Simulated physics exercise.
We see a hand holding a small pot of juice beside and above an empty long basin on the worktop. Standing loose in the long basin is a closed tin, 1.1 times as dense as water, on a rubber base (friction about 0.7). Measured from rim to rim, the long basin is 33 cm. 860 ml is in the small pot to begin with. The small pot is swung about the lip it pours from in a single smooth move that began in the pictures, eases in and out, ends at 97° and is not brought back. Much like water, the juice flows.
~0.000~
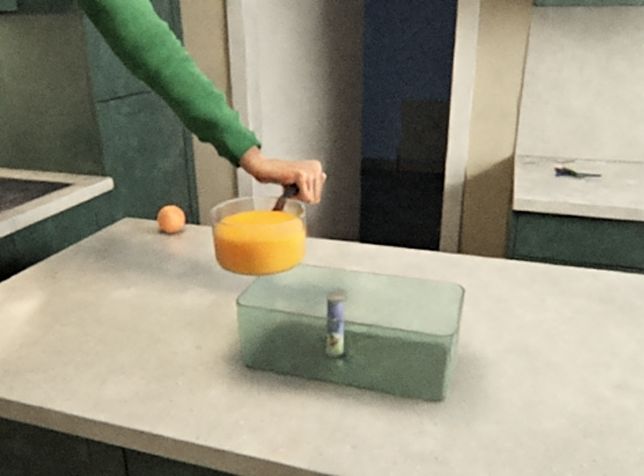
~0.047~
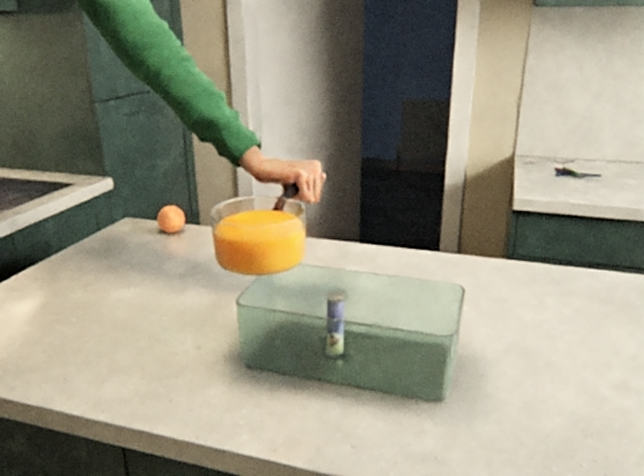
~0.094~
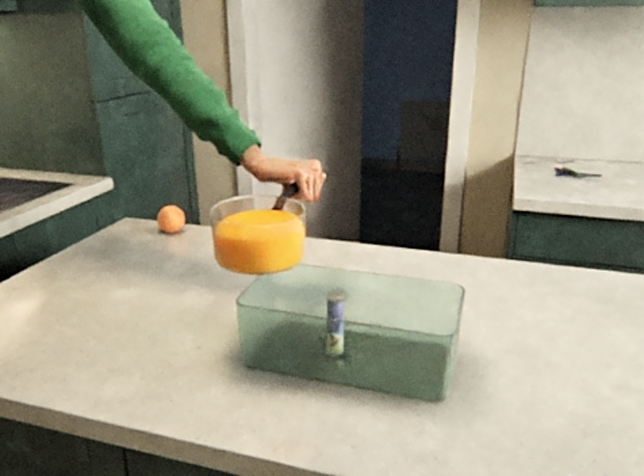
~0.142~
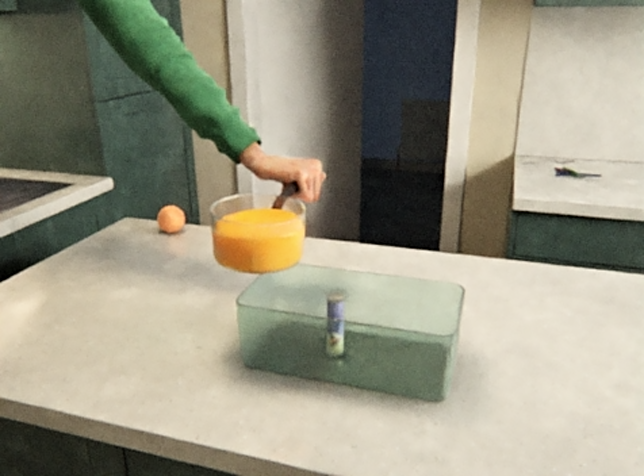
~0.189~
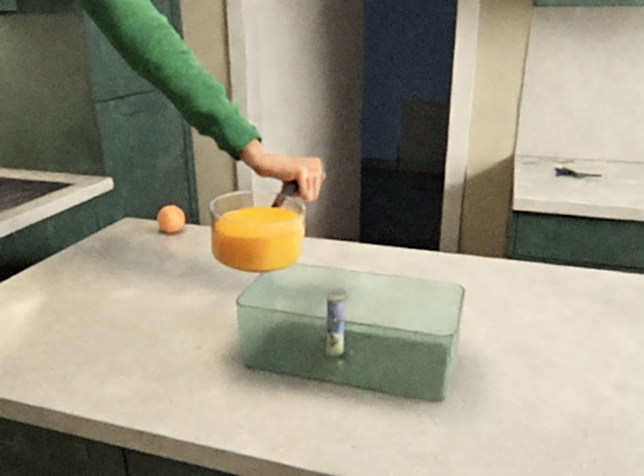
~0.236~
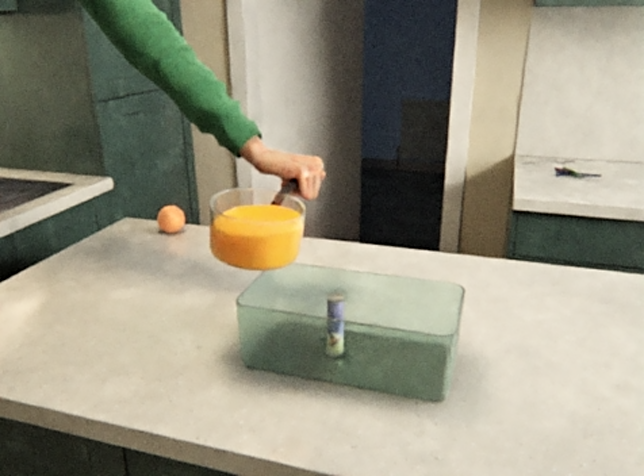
A hand in a green sleeve holds a small pot of orange juice nearly still above a worktop, beside a long, clear basin with a small tin standing inside. Then the pot begins to tilt very slightly, its juice staying inside, while the basin and tin stay put.
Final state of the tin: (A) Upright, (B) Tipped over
A.
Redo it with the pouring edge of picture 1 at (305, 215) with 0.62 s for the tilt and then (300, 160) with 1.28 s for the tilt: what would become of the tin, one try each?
Trial 1 - tin tips; trial 2 - tin stays standing.
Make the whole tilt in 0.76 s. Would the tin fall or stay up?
Tips over.
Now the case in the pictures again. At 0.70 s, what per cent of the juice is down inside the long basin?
Roughly 2 per cent.
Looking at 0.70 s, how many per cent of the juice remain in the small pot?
Roughly 78 %.
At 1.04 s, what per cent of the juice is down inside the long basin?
Near 56 in a hundred.
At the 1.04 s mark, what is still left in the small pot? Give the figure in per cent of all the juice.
Around 22 in a hundred.
By 0.70 s the tilt is 56° and 79 per cent is still to pour; the tin stands where it began.
By 1.04 s the tilt is 89° and 22 per cent is still to pour; the tin stands where it began.
By 1.39 s the tilt is 97° and 3 per cent is still to pour; the tin stands where it began.
By 1.78 s the tilt is 97° and 0 per cent is still to pour; the tin stands where it began.
At rest the tin stands where it began.
